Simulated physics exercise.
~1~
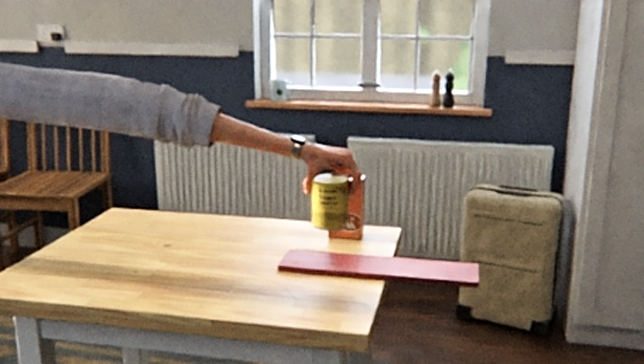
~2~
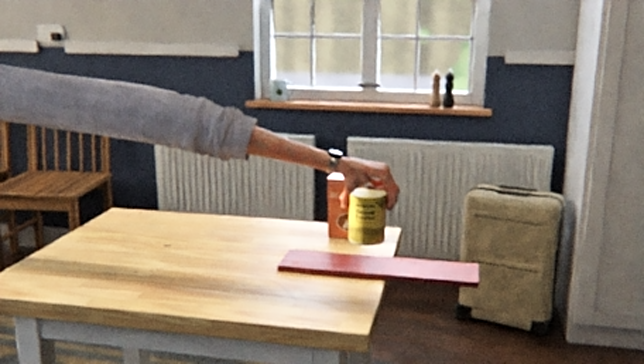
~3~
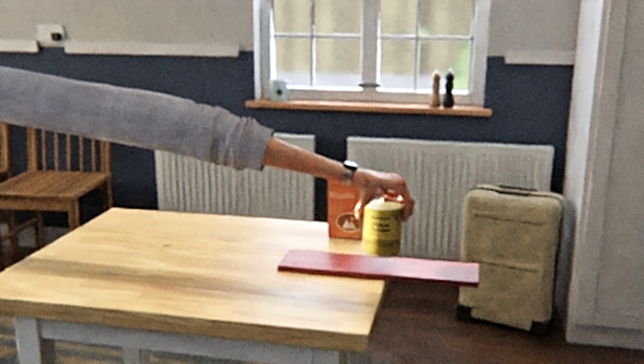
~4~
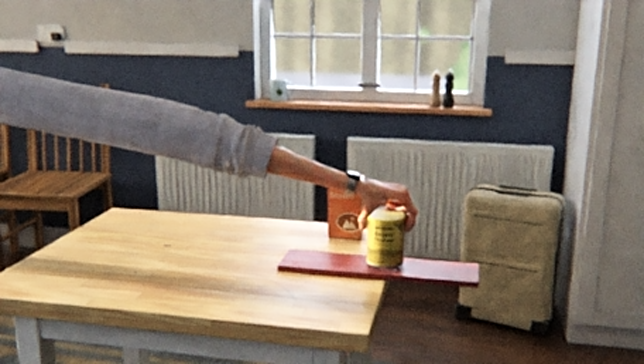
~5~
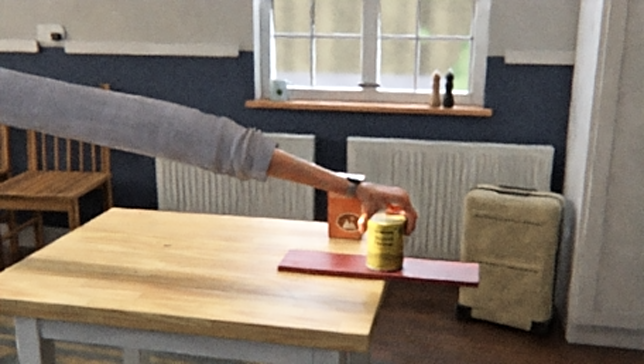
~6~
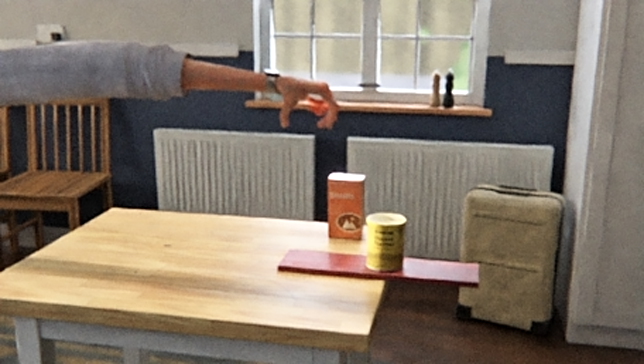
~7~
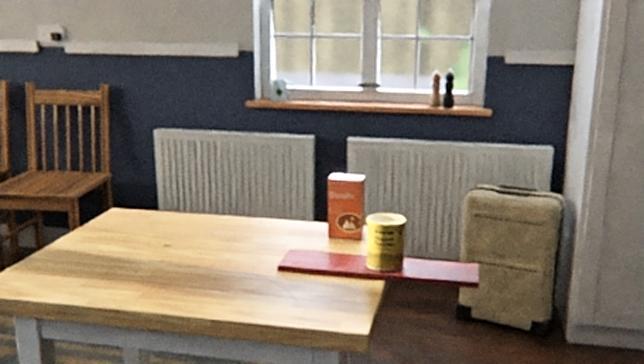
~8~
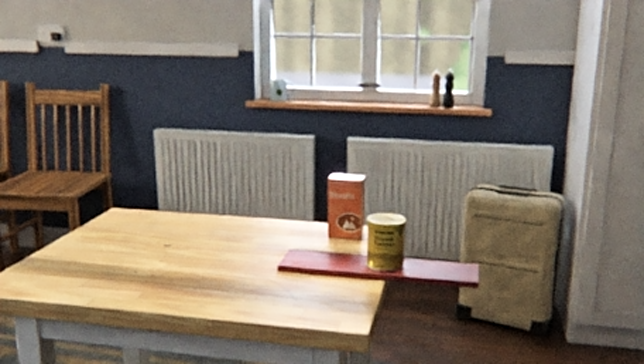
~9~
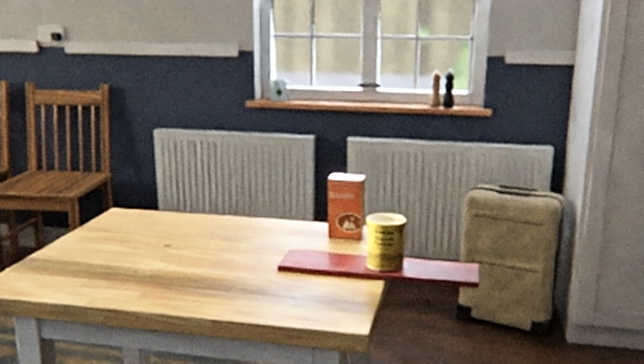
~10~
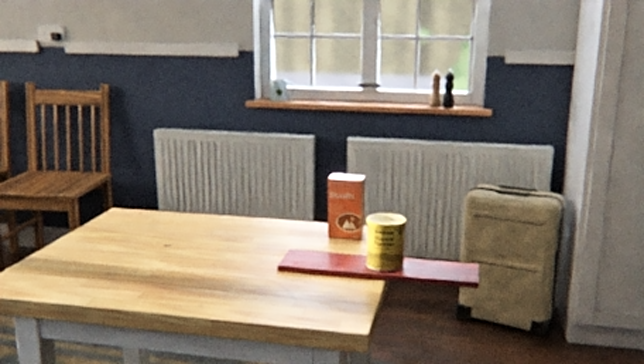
A yellow tin, held by a hand reaching in from the left, moves right past an orange carton and is lowered onto a red plank jutting beyond a wooden table's edge. The hand lets go and withdraws, and the tin stays upright on the level plank.
